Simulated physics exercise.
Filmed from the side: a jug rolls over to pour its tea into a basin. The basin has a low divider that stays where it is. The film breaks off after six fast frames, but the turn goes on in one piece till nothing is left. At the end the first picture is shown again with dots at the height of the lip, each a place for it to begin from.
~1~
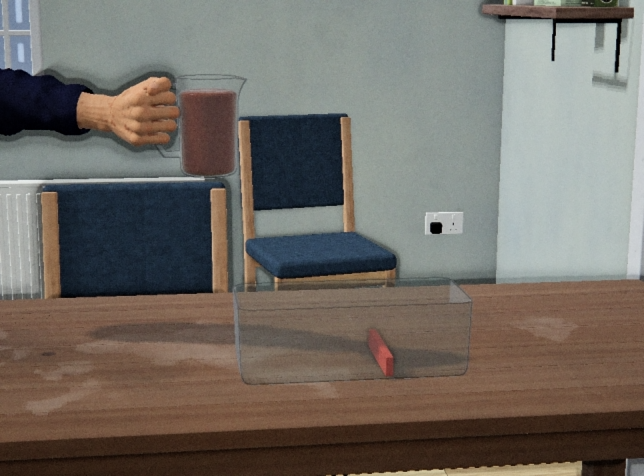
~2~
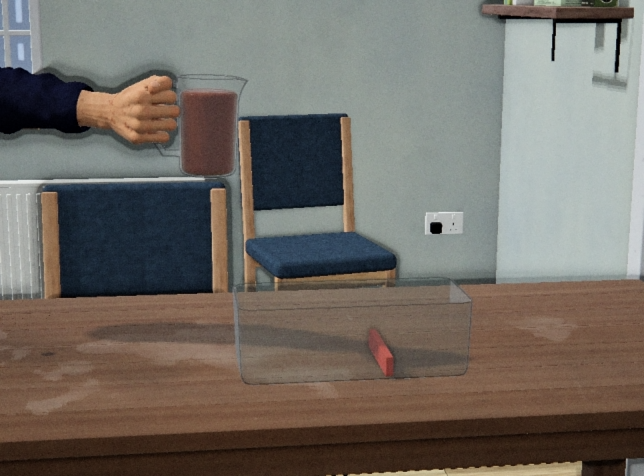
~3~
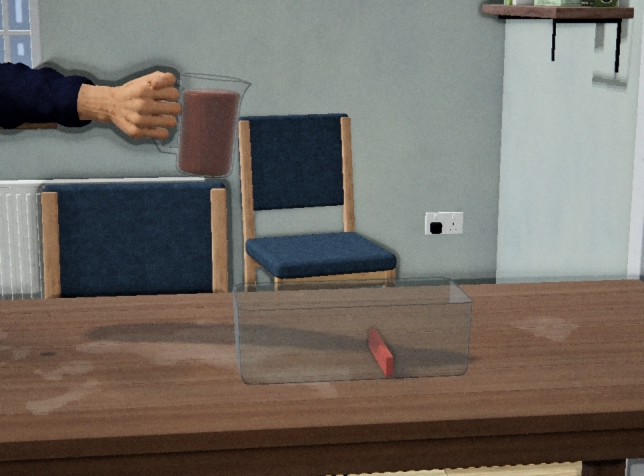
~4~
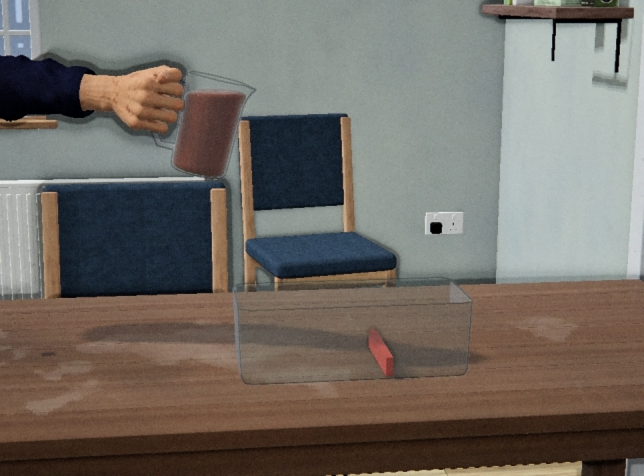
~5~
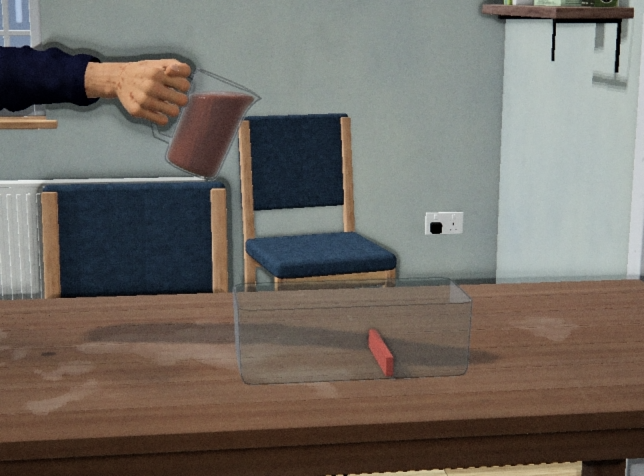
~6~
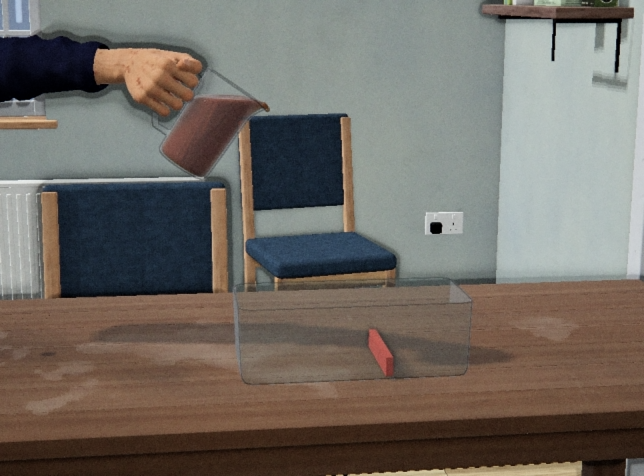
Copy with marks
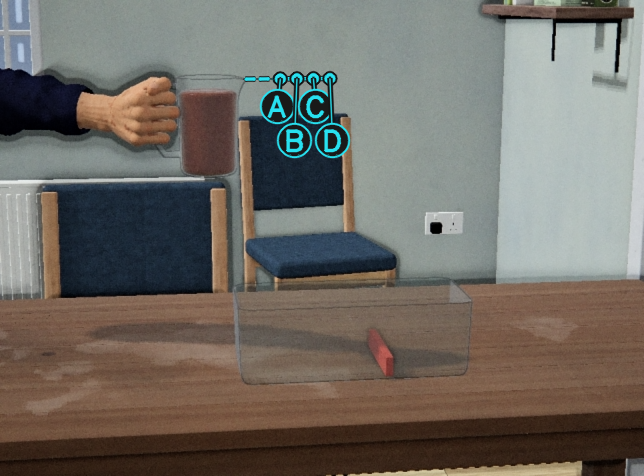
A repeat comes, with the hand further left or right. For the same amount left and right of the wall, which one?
B.
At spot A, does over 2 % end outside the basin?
Yes, it does.
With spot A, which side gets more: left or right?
The left one.
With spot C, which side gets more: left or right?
More ends on the right.
On the marked copy, A at (280, 78); B at (296, 78); C at (313, 78); D at (329, 78).
With A, about 86 % ends left of the wall and 8 % right of it; 7 % is lost outside.
With B, about 47 % ends left of the wall and 49 % right of it; 3 % is lost outside.
With C, about 13 % ends left of the wall and 84 % right of it; 3 % is lost outside.
With D, about 15 % ends left of the wall and 82 % right of it; 3 % is lost outside.
